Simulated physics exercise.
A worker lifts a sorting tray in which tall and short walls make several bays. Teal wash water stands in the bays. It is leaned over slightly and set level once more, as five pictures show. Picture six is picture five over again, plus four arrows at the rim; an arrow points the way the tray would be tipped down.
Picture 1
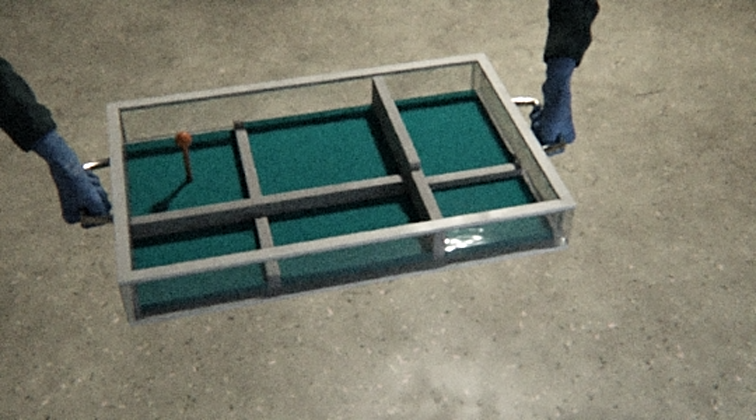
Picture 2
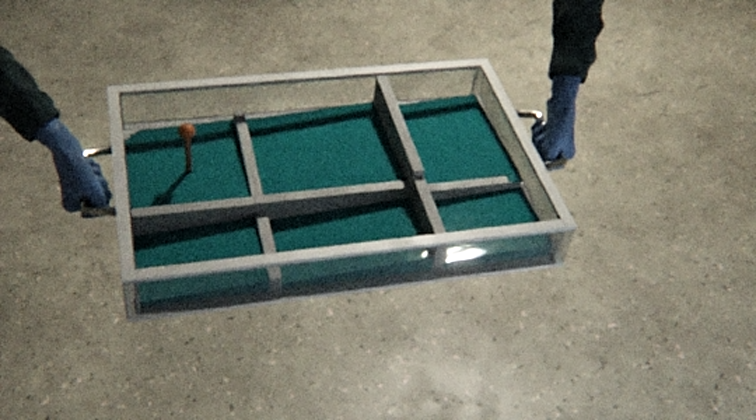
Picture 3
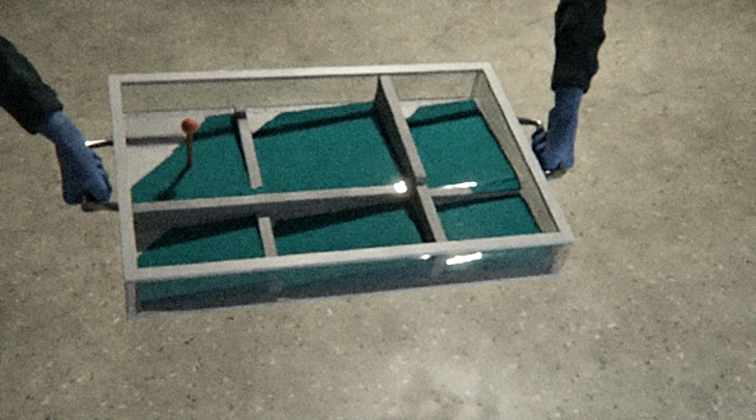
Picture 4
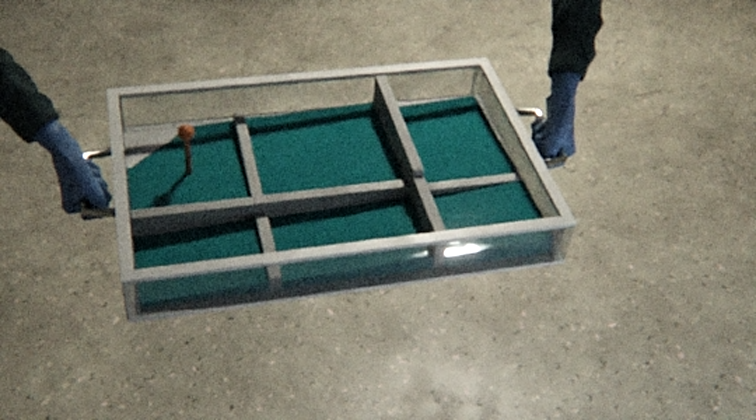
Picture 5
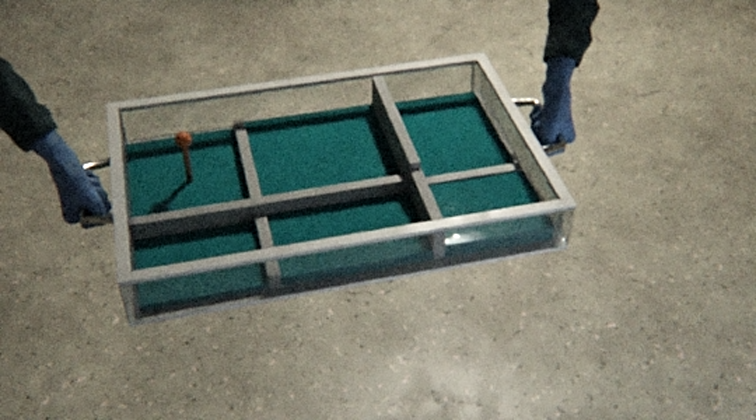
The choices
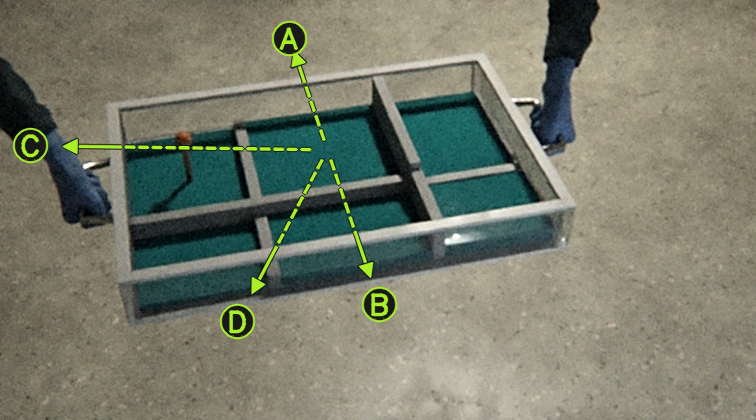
Gloved hands tilt a tray of teal water toward the front right, then level it again.
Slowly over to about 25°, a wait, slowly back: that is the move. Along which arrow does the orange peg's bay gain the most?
C.
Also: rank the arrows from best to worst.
Best to worst: C, A, B, D.
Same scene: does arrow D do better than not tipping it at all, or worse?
Arrow D is worse.
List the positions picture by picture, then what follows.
The tray is level; deepest in the back right bay, at (446, 135), shallowest in the back left; orange peg at (183, 140), in the first frame.
Tipped about 6° down to the front right; liquid runs over the wall between the front right and back right bays, in the second frame.
Tipped about 10° down to the front right; liquid runs over four walls; orange peg at (189, 126), in the third frame.
Tipped about 5° down to the front right; no wall is crossed, in the fourth frame.
The tray is level; deepest in the front right bay, at (482, 205), shallowest in the back left; orange peg at (183, 140), in the fifth frame.
In lime, A ends at (295, 56); B ends at (368, 272); C ends at (68, 146); D ends at (254, 288).
For arrow A, about 19 % of the liquid ends in the peg's bay; nothing spills.
For arrow B, about 11 % of the liquid ends in the peg's bay; nothing spills.
For arrow C, about 34 % of the liquid ends in the peg's bay; about 13 % goes over the rim.
For arrow D, about 6 % of the liquid ends in the peg's bay; about 40 % goes over the rim.
